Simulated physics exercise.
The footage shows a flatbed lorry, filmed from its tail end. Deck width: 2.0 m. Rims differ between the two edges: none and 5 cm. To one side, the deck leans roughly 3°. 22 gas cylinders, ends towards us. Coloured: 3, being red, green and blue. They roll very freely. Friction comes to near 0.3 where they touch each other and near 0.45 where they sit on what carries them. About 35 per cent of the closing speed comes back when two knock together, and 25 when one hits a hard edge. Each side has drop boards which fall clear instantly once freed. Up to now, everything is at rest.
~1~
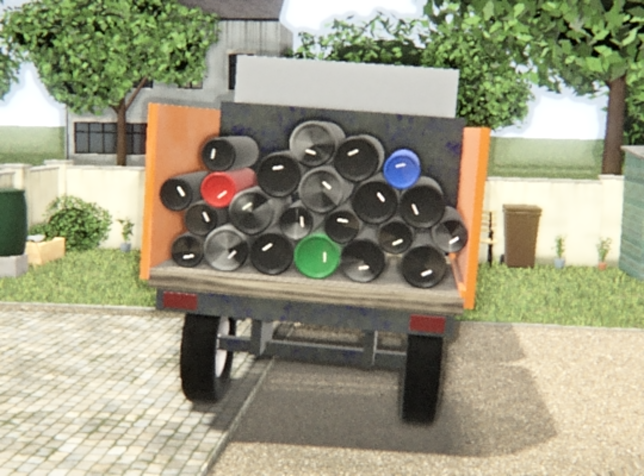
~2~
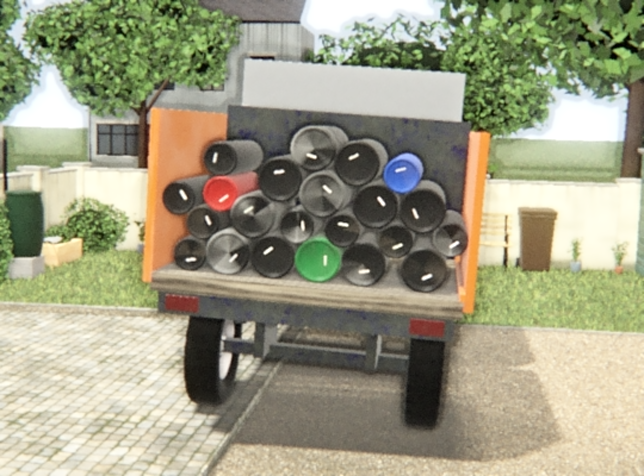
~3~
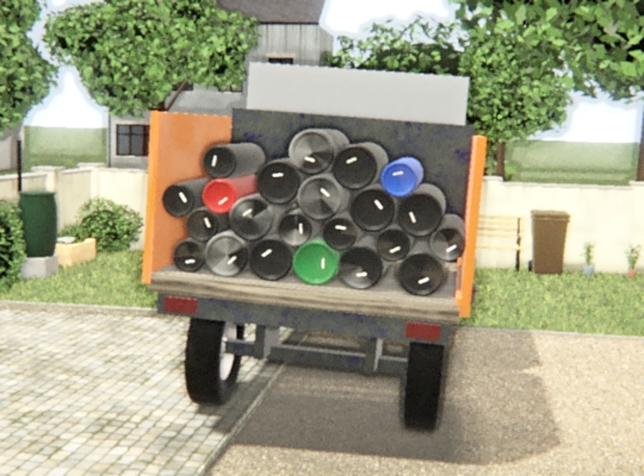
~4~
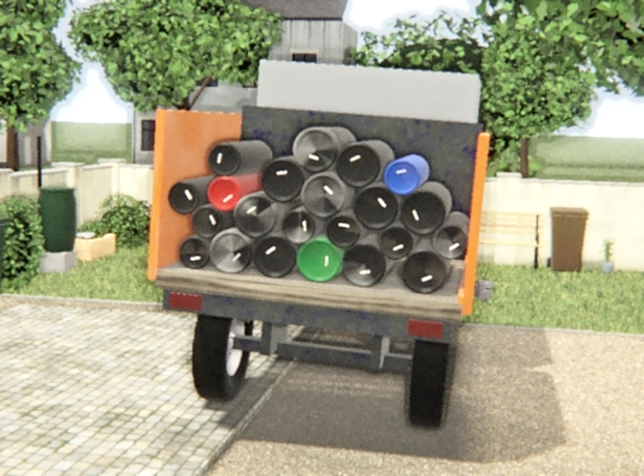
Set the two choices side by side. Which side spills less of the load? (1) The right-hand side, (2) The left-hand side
Answer: 1.
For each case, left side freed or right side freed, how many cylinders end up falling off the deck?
Left case: 11. Right case: 3.
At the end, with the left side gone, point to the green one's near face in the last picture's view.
It ends up near (255, 255).
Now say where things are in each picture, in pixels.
The first frame shows red (218, 190), green (317, 257), blue (402, 171); the deck slopes 3° down to the right; 6 of the 22 make up the bottom layer; all still.
The second frame shows red (219, 194), green (317, 261), blue (402, 175); rims, left none, right 5 cm; at rest.
The third frame shows red (218, 197), green (315, 264), blue (399, 179); side tops at (156, 118) and (481, 144); at rest.
The fourth frame shows red (223, 194), green (318, 261), blue (402, 177); at rest.
Side on the left freed, after 2.1 s, red is dropping off the left side; green is on the deck, 100 cm from the right edge; blue is up on others, 50 cm from the right edge; 6 of 22 are off.
Side on the left freed, at the end, red is on the ground to the left; green is on the deck, 65 cm from the left edge; blue is up on others, 60 cm from the right edge; 11 of 22 are off.
Side on the right freed, after 0.6 s, red is up on others, 40 cm from the left edge; green is on the deck, 95 cm from the right edge; blue is up on others, 15 cm from the right edge, rolling right; 2 of 22 are off.
Side on the right freed, at the end, red is up on others, 40 cm from the left edge; green is on the deck, 95 cm from the right edge; blue is down on the right; 3 of 22 are off.
